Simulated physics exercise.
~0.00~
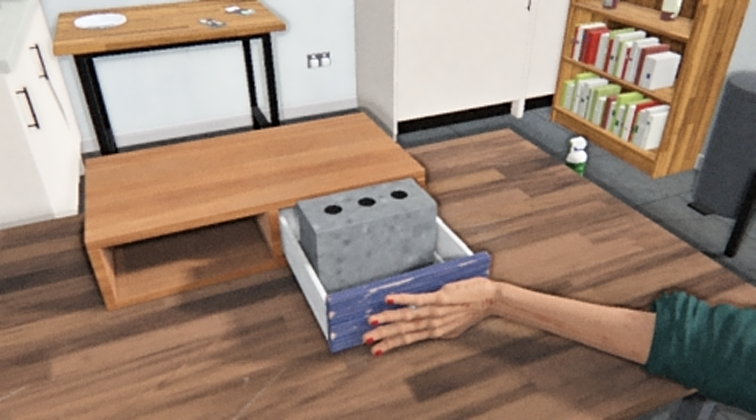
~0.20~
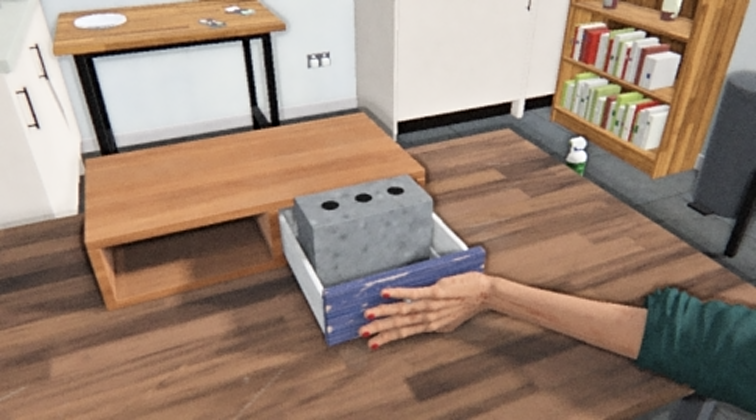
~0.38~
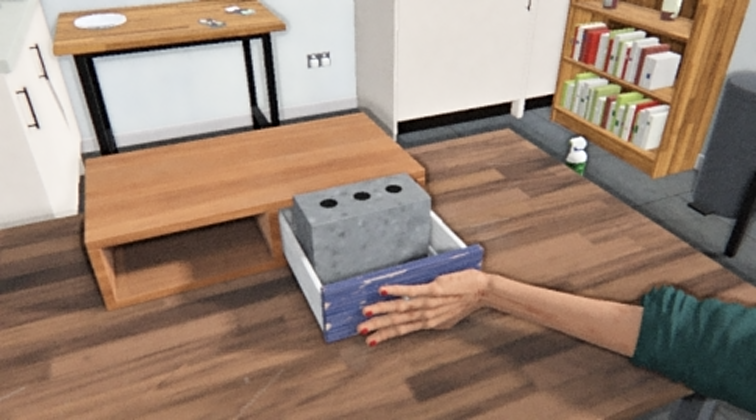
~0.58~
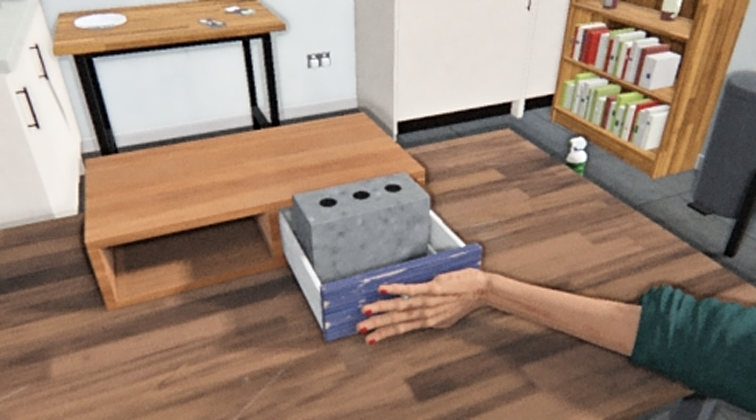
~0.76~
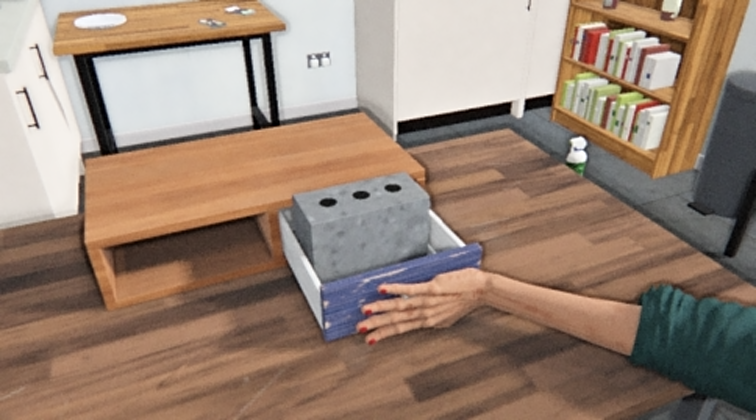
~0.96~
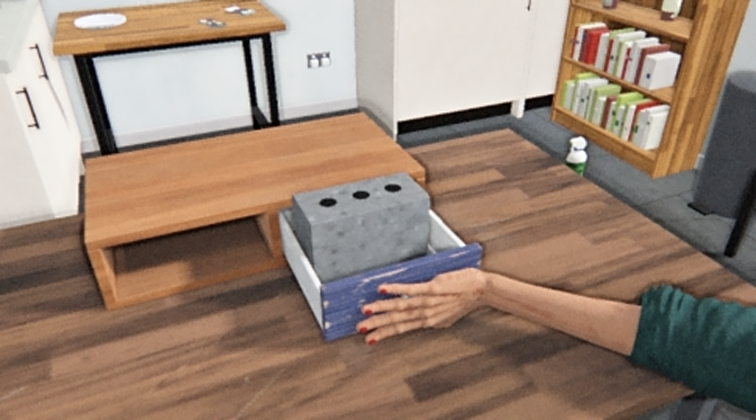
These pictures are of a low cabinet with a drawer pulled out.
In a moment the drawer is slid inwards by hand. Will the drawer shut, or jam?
A gap remains.
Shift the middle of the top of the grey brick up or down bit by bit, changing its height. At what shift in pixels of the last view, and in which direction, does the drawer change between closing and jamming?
16 pixels, down.
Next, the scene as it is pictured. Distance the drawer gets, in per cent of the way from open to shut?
It halts at about 20 percent of the way.
After 1.42 s, drawer starting in.
At rest (2.7 s), the drawer will not close.
